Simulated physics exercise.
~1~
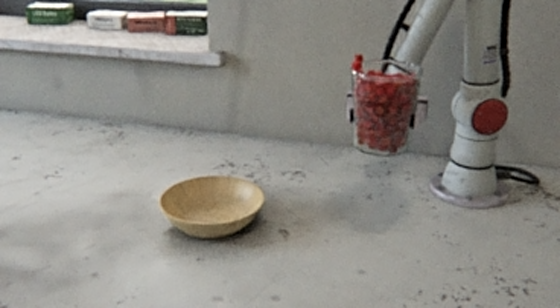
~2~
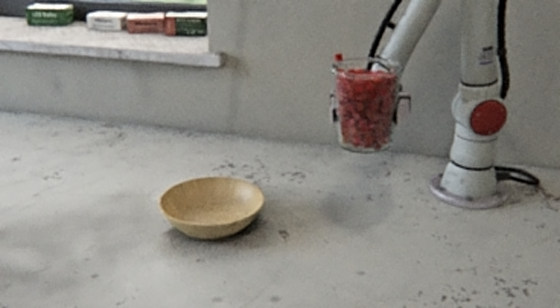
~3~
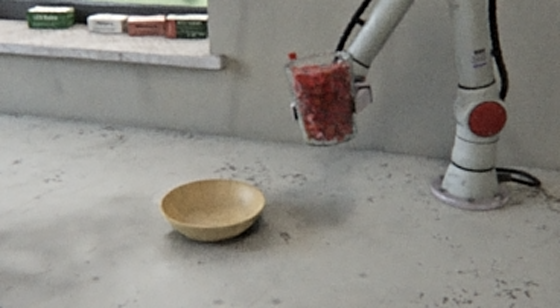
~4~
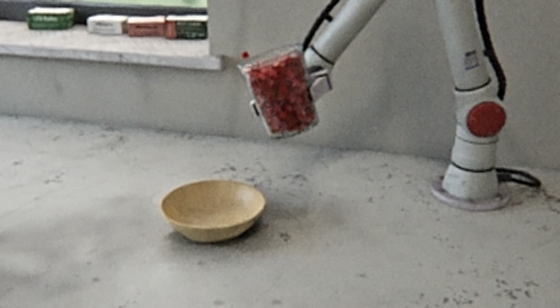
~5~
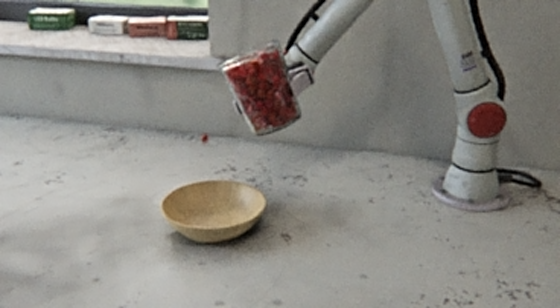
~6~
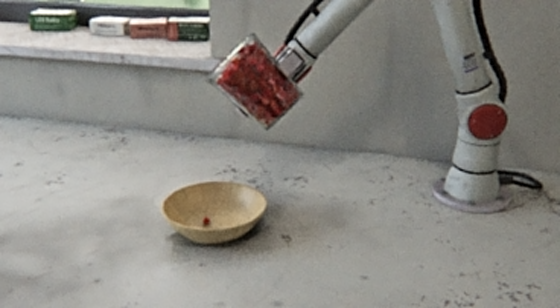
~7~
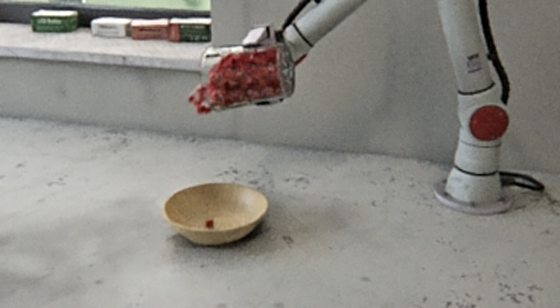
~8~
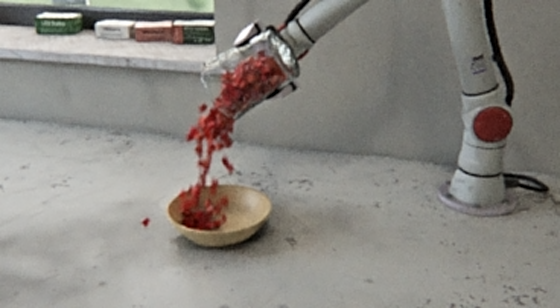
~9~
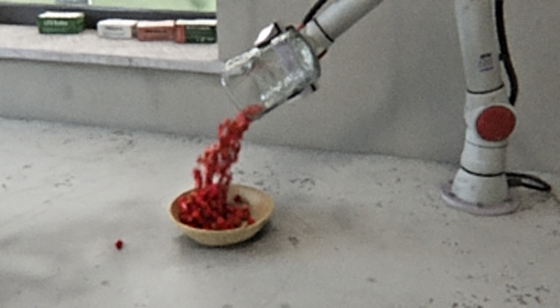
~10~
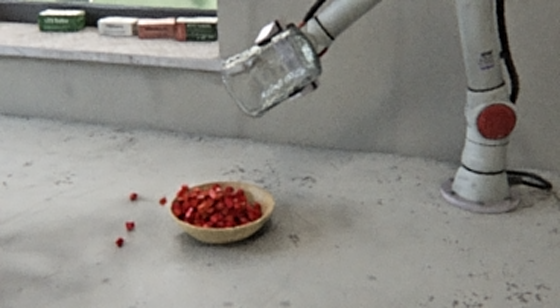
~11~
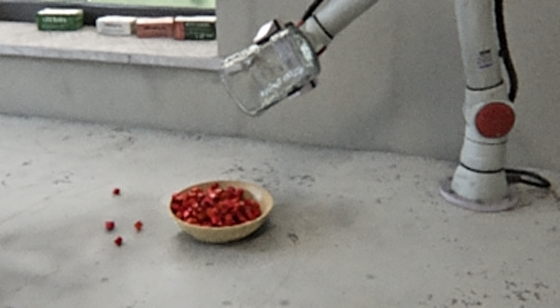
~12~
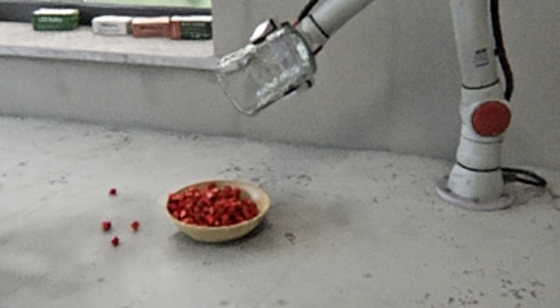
Robot arm moving left and tipping a clear cup of red vegetable dice into a bowl, filling it, with four pieces landing outside.
